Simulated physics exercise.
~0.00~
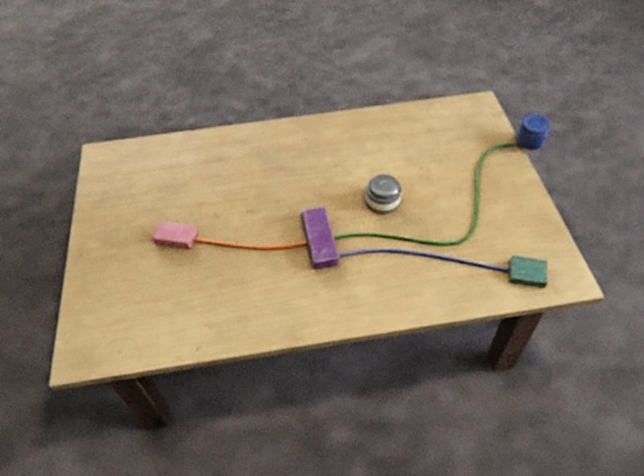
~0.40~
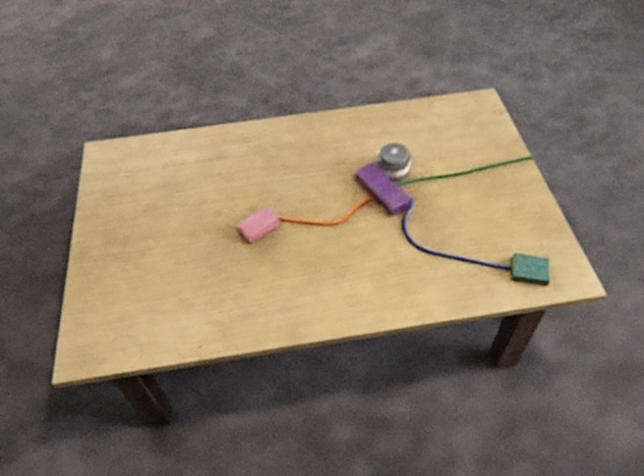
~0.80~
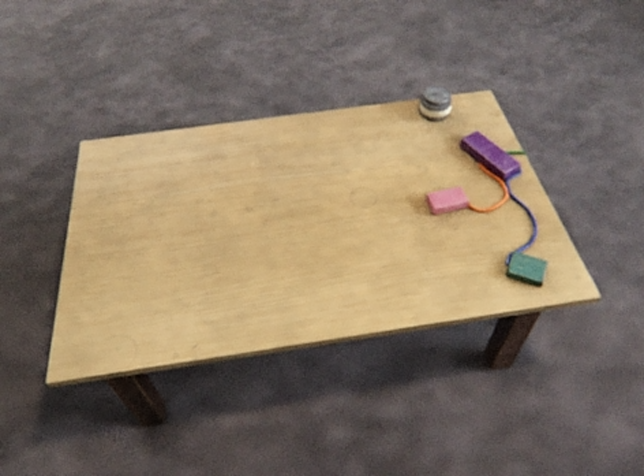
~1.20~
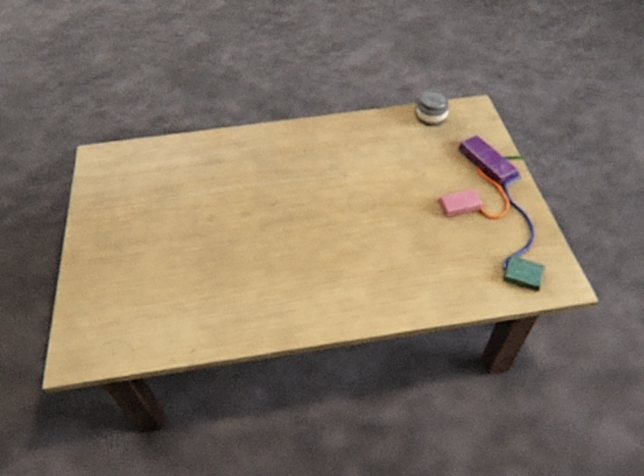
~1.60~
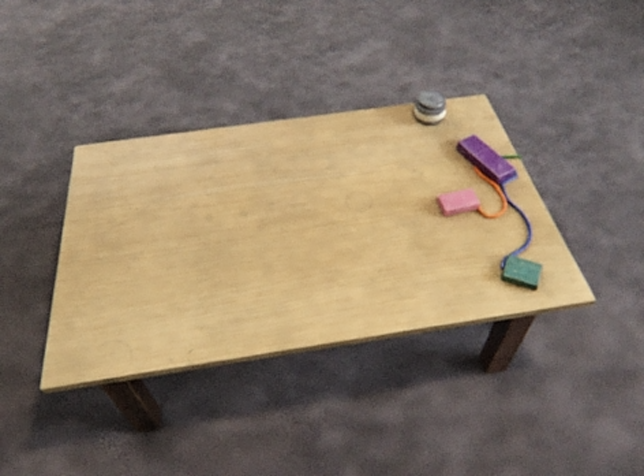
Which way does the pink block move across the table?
The pink block moves to the right, following the purple block it is corded to.
